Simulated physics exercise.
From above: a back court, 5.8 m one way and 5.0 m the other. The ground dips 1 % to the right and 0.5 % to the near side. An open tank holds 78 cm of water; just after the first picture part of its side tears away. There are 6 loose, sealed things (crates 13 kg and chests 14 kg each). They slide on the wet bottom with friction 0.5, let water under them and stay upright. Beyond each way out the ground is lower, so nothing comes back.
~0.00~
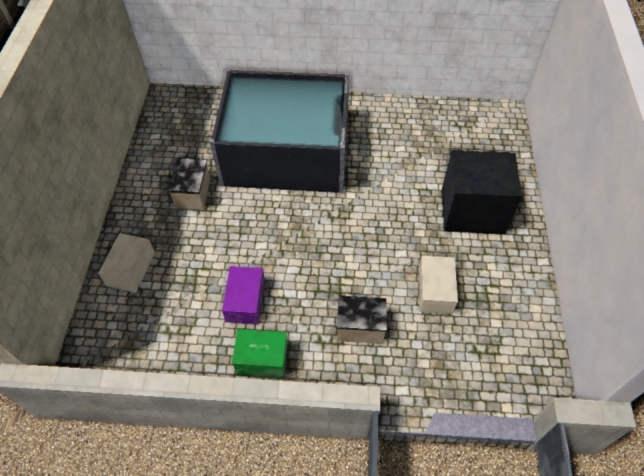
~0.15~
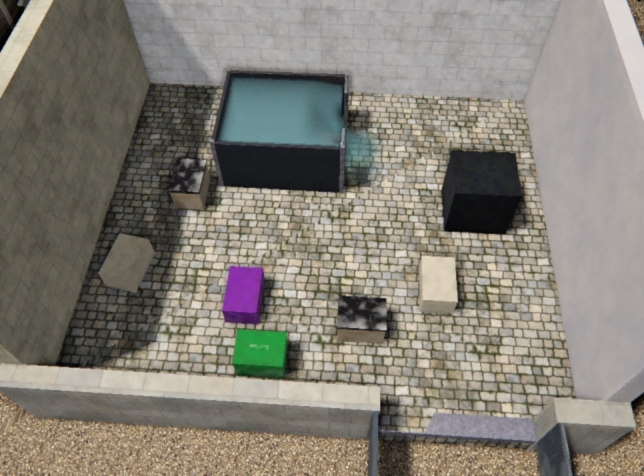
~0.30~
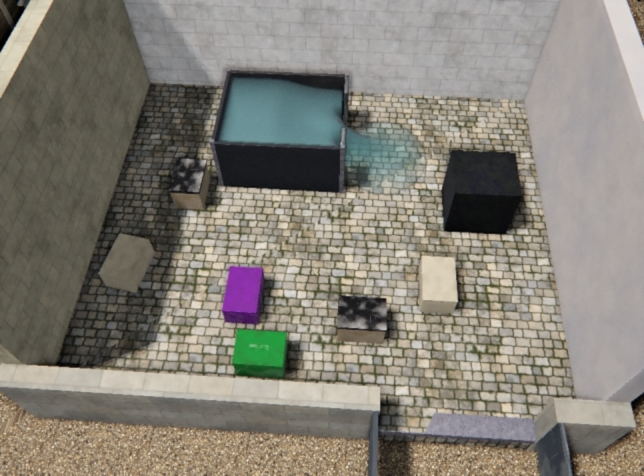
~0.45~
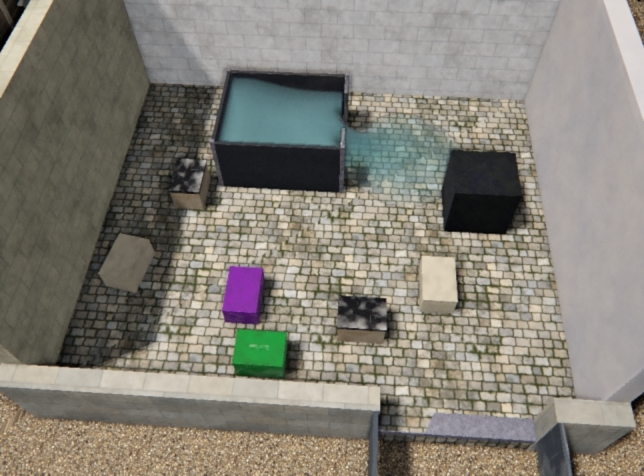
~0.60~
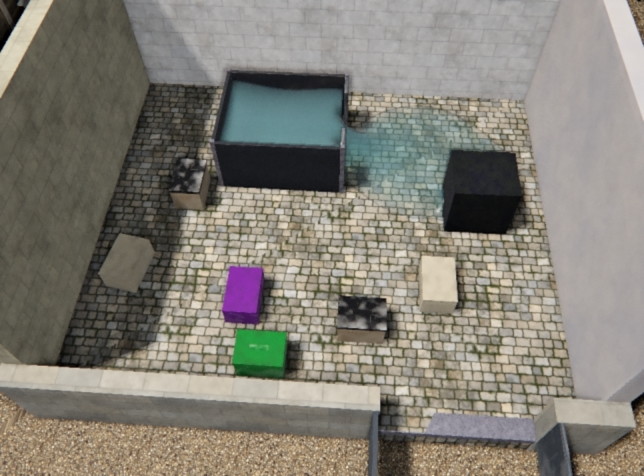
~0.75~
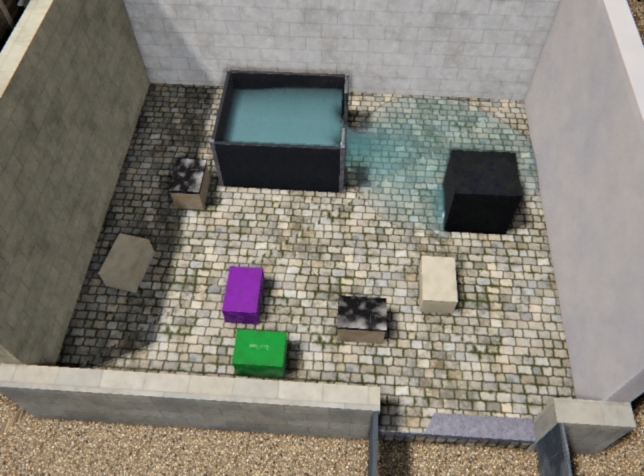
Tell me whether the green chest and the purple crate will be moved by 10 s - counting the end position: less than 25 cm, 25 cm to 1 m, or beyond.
The green chest barely shifts, the purple crate barely shifts.
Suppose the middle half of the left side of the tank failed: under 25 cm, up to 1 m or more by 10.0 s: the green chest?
Then the green chest gets carried off.
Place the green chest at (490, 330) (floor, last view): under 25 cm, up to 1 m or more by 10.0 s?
It ends far away.
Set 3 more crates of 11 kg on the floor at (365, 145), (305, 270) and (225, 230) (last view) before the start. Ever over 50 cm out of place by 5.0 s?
In turn: Past it, less, short of it.
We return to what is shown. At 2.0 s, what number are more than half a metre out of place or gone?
By then 0.
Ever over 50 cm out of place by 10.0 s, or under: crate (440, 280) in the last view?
Answer: Past it.
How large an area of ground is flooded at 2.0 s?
Roughly 13 m2.
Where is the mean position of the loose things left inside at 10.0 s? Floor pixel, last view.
Near (236, 287).
After 2.0 s the green chest is near (259, 347), 0.0 m from its start, aground; the purple crate is near (243, 289), 0.0 m from its start, aground; 0 of 6 are out; 0 afloat.
After 4.5 s the green chest is near (259, 347), 0.0 m from its start, aground; the purple crate is near (243, 289), 0.0 m from its start, aground; 0 of 6 are out; 0 afloat.
After 7.0 s the green chest is near (259, 347), 0.0 m from its start, aground; the purple crate is near (243, 289), 0.0 m from its start, aground; 1 of 6 are out; 0 afloat.
After 10.0 s the green chest is near (259, 347), 0.0 m from its start, aground; the purple crate is near (243, 289), 0.0 m from its start, aground; 1 of 6 are out; 0 afloat.
